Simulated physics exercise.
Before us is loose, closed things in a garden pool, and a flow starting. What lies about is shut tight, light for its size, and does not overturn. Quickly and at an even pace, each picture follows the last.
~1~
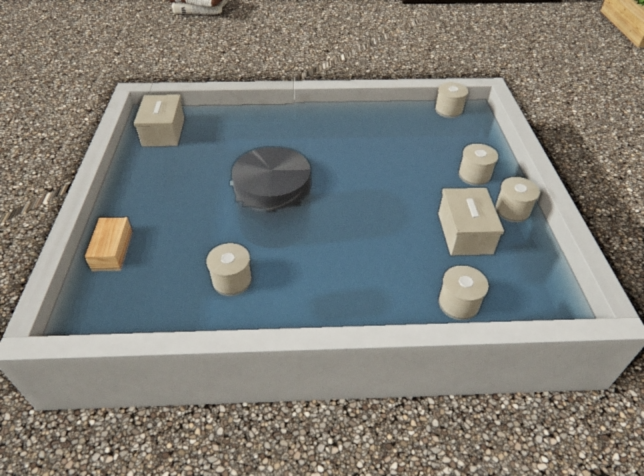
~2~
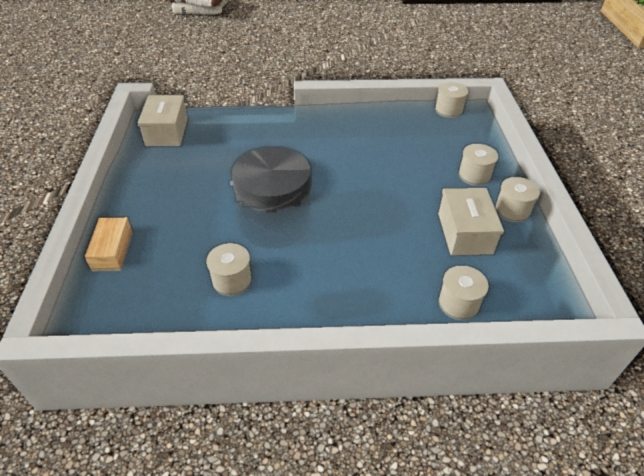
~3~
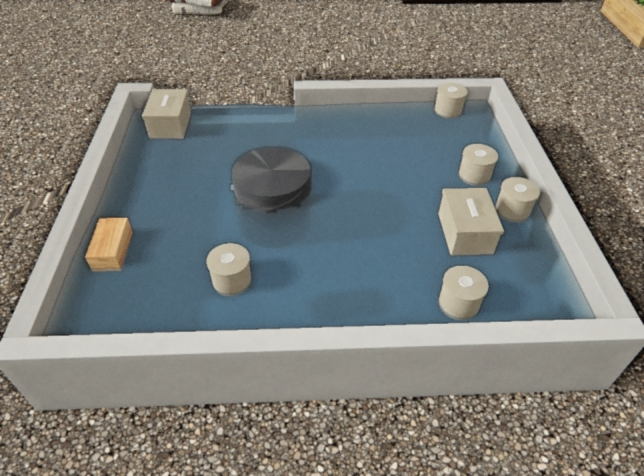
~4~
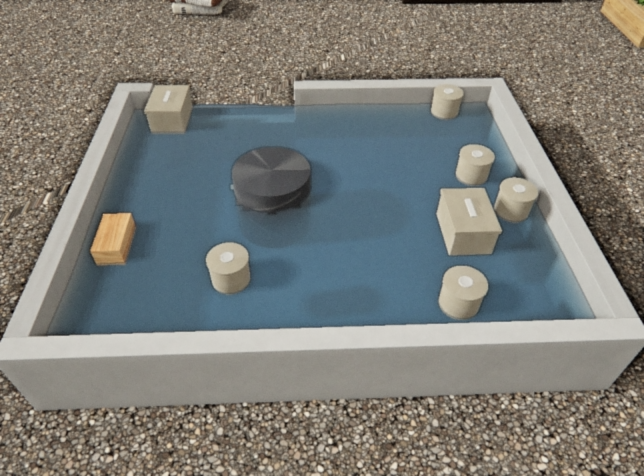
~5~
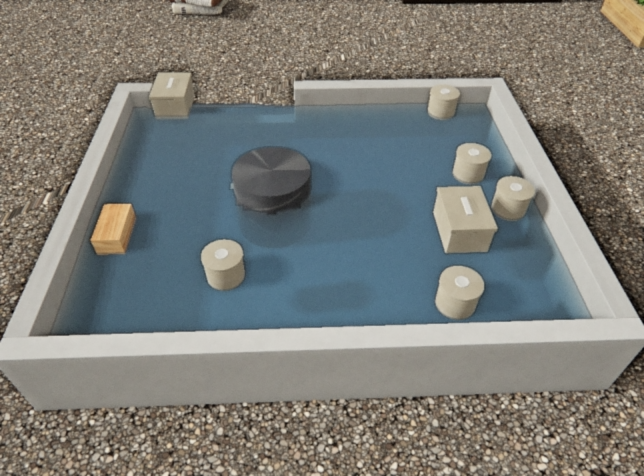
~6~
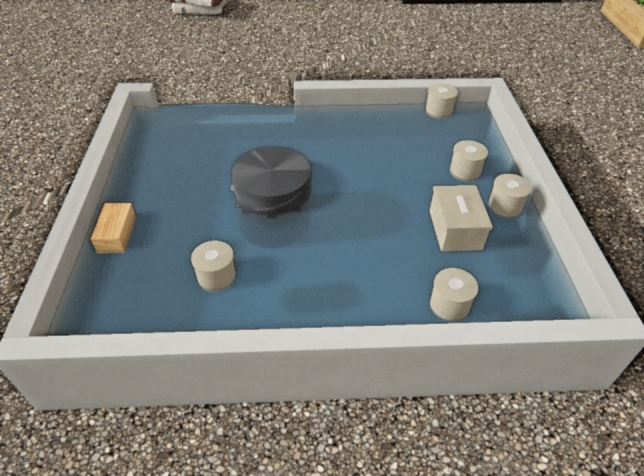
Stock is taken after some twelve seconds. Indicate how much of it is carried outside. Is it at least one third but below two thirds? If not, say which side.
No, under a third.
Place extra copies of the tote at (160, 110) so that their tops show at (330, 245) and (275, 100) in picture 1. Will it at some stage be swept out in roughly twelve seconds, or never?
Result, in listed order: Not lost / exits.
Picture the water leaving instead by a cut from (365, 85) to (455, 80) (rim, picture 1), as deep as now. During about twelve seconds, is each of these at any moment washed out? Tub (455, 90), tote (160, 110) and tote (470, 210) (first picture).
In the order given: Flushed out, retained, retained.
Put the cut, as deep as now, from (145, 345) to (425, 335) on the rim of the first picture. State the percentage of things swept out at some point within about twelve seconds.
20 per cent or so.
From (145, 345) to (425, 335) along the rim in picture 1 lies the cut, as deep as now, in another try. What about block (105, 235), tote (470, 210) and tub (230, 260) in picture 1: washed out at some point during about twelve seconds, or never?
Retained, lost and lost.
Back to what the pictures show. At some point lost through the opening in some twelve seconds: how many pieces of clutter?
I count 1 of them.
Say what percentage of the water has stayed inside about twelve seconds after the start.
About 66 percent.
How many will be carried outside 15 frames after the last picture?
Count: 1.
A moment on, 1 of 8 are out; 7 afloat.
Next, 1 of 8 are out; 7 afloat.
Later, 1 of 8 are out; 7 afloat.
In the end, 1 of 8 are out; 7 afloat.
